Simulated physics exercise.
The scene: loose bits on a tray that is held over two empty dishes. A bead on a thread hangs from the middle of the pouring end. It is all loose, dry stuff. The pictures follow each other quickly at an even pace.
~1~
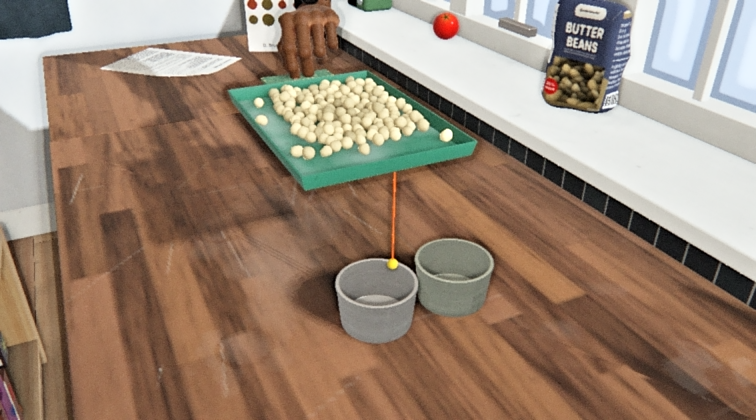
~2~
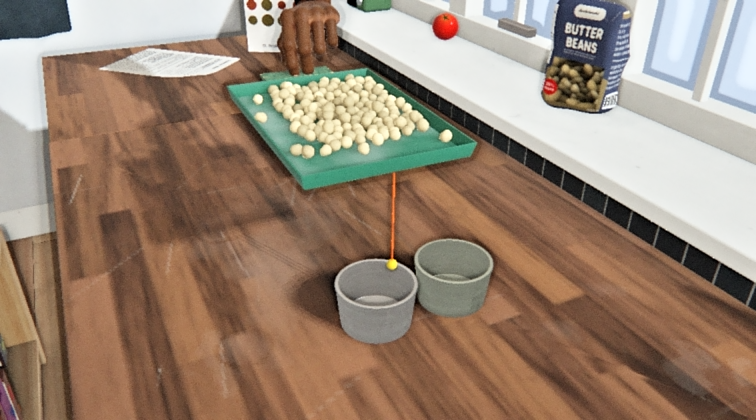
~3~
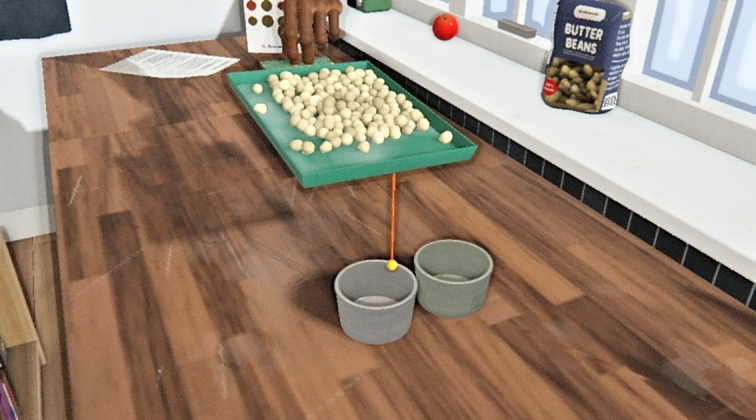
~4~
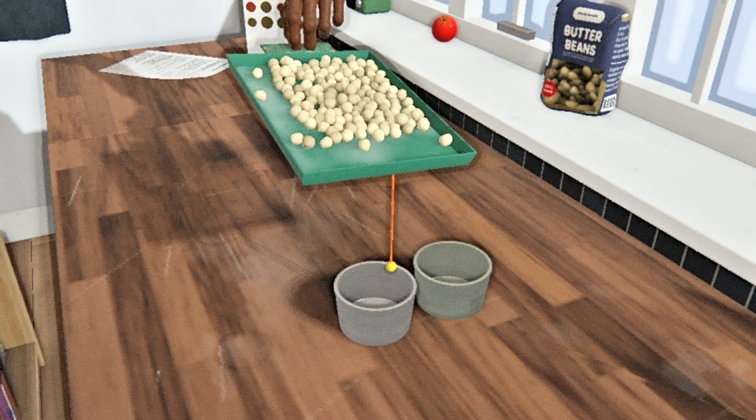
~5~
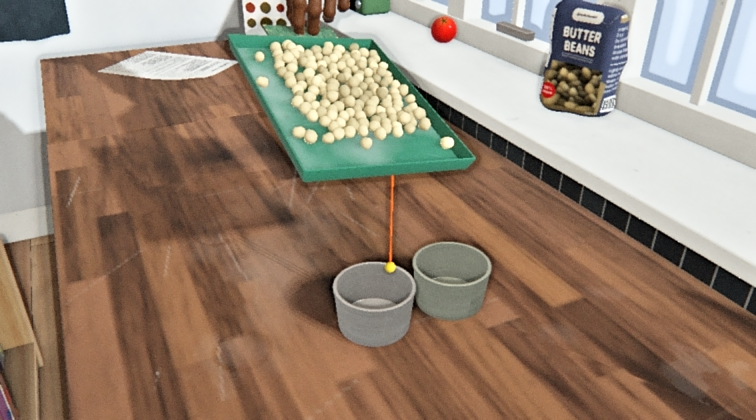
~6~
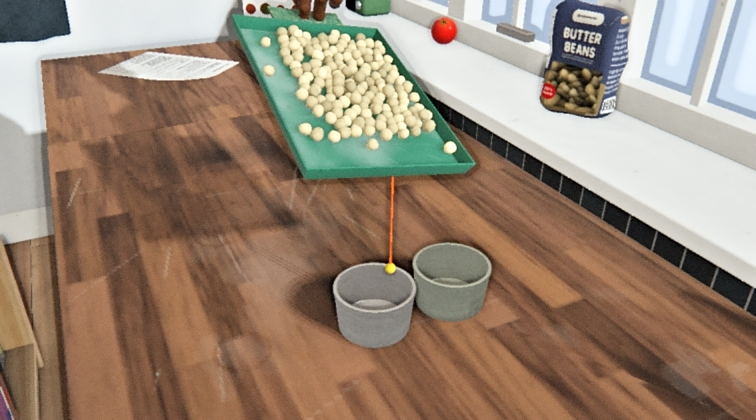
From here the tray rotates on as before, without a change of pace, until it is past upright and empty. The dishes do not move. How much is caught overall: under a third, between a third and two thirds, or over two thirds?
Caught overall: Between a third and two thirds.
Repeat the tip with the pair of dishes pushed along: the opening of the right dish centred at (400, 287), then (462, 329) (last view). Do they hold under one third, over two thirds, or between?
One: Below one third. Two: Less than a third.
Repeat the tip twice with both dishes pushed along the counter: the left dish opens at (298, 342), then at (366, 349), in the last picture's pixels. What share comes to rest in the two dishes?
About 0 and 10 per cent.
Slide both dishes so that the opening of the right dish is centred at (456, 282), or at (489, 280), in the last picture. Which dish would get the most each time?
The first try: Right. The second: The right dish.
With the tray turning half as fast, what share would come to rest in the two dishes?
Near 50 %.
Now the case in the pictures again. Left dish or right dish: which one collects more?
More ends in the right one.
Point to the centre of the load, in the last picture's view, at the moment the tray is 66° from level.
Around (429, 128).
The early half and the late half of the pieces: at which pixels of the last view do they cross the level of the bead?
Early half (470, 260), late half (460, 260).
Just after the last frame, tray tipped steeply; the larger part on the tray; just a few outside both; about a tenth in the air.
A moment on, tray tipped past a quarter turn; about a tenth on the tray; roughly a third in the right dish; roughly a third outside both; about a tenth in the air.
Further on, tray tipped past a quarter turn; roughly half in the right dish; roughly half outside both.
When it is over, tray tipped past a quarter turn; not one in the left dish; roughly half in the right dish; roughly half outside both.
